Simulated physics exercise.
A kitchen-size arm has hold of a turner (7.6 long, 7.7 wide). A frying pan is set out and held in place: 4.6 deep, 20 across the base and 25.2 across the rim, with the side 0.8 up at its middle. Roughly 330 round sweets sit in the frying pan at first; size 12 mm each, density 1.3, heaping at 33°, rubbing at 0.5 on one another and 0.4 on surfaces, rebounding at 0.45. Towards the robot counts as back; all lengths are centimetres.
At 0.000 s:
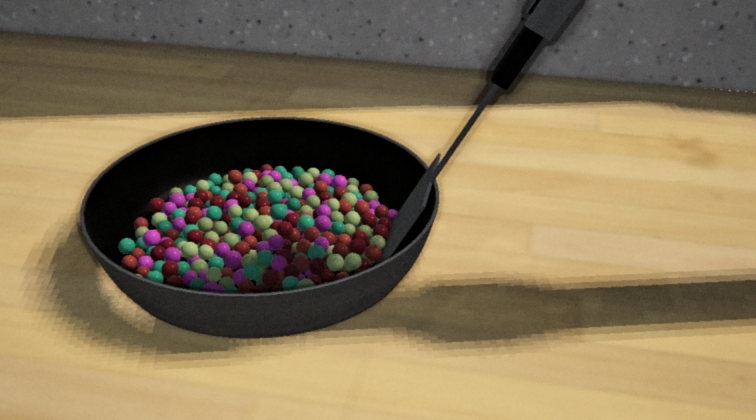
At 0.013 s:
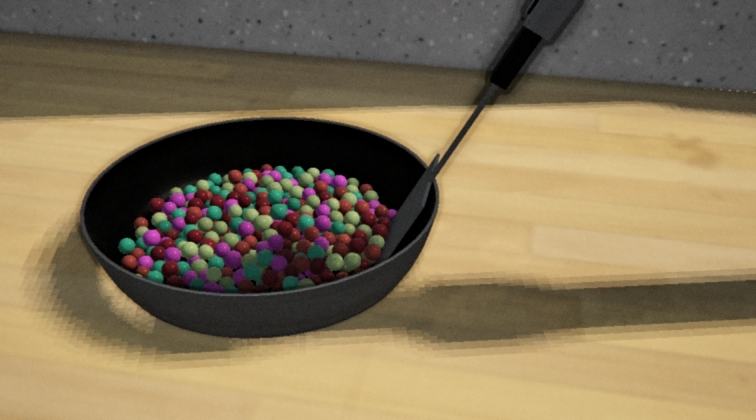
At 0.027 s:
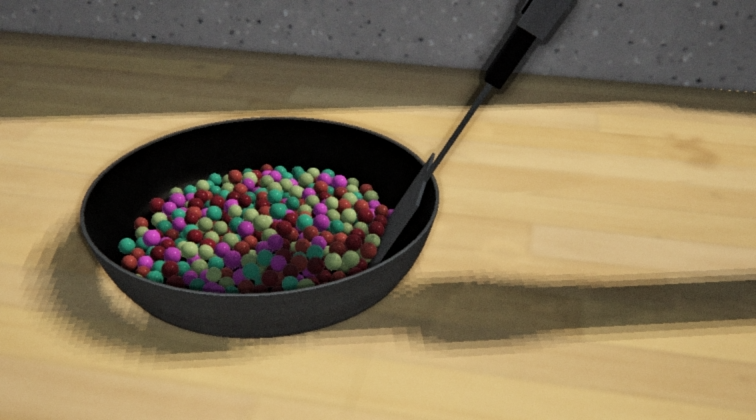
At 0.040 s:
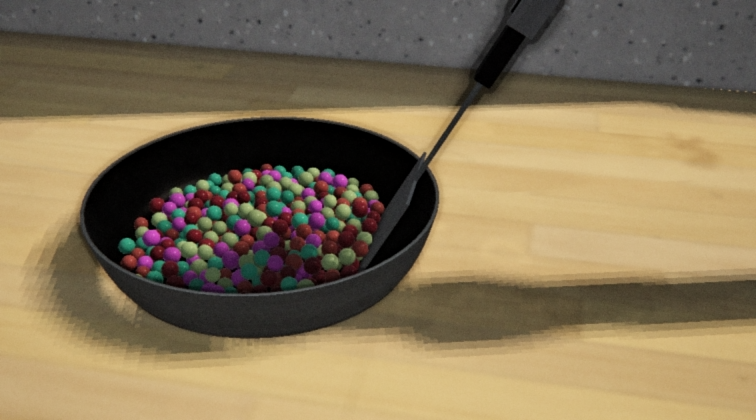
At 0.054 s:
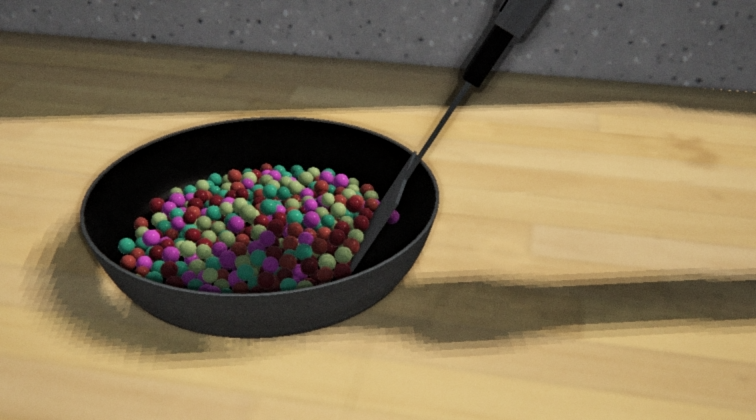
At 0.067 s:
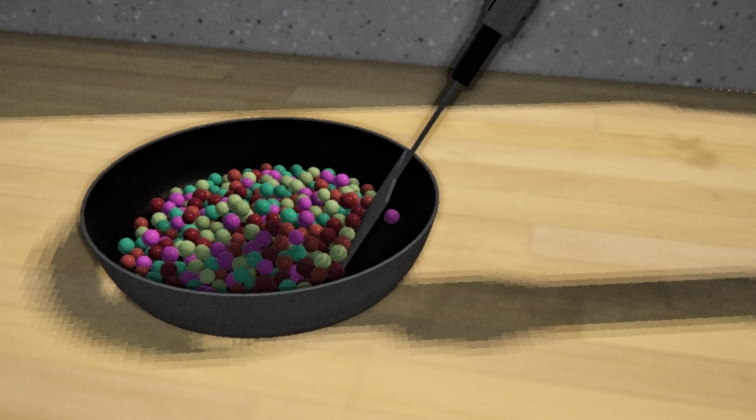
A black frying pan full of small colorful balls sat on a wooden surface while a dark turner, slanting in from the upper right, slid slightly left, nudging nearby balls and leaving a pink one behind.
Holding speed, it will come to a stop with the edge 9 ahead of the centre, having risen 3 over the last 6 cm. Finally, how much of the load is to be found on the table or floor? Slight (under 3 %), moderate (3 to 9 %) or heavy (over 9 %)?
Moderate.
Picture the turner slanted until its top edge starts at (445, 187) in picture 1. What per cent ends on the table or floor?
About 5%.
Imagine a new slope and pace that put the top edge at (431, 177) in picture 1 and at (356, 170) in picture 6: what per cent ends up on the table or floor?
Roughly 15 percent ends up there.
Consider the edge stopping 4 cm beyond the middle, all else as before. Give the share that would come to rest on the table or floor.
Changed stop: Approx. 0 %.
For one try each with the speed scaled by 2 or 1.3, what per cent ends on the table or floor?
I'd expect close to 15 and then close to 10 percent.
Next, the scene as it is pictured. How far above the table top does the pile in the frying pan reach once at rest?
Close to 5.5 centimetres high.
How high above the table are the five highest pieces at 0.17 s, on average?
They are some 4 cm up.
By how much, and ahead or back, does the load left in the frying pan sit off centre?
What stays is shifted forward by around 4.5 cm.
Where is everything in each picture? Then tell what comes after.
The first frame shows turner top edge at (432, 178), sloping 62°; upper third of the load around (277, 224), from x 125 to 390, top at y 170; 328 in the frying pan.
The second frame shows turner top edge at (431, 178), sloping 62°; upper third of the load around (277, 224), from x 125 to 390, top at y 170.
The third frame shows turner top edge at (426, 178), sloping 62°; upper third of the load around (277, 223), from x 125 to 390, top at y 170.
The fourth frame shows turner top edge at (417, 177), sloping 62°; upper third of the load around (275, 221), from x 125 to 390, top at y 170.
The fifth frame shows turner top edge at (407, 176), sloping 62°; upper third of the load around (271, 221), from x 125 to 390, top at y 170.
The sixth frame shows turner top edge at (397, 175), sloping 62°; upper third of the load around (266, 220), from x 125 to 390, top at y 170; 328 in the frying pan.
After 0.17 s, sloping 62°, highest piece 4 above the table; 328 in the frying pan.
After 0.28 s, sloping 62°, highest piece 5 above the table; 328 in the frying pan.
After 0.54 s, sloping 62°, highest piece 6 above the table; 308 in the frying pan, 19 on the table or floor, 1 on the blade or in flight.
After 1.59 s, sloping 62°, highest piece 5 above the table; 308 in the frying pan, 20 on the table or floor.
At rest, 308 in the frying pan, 20 on the table or floor. That is 6 % on the table or floor.
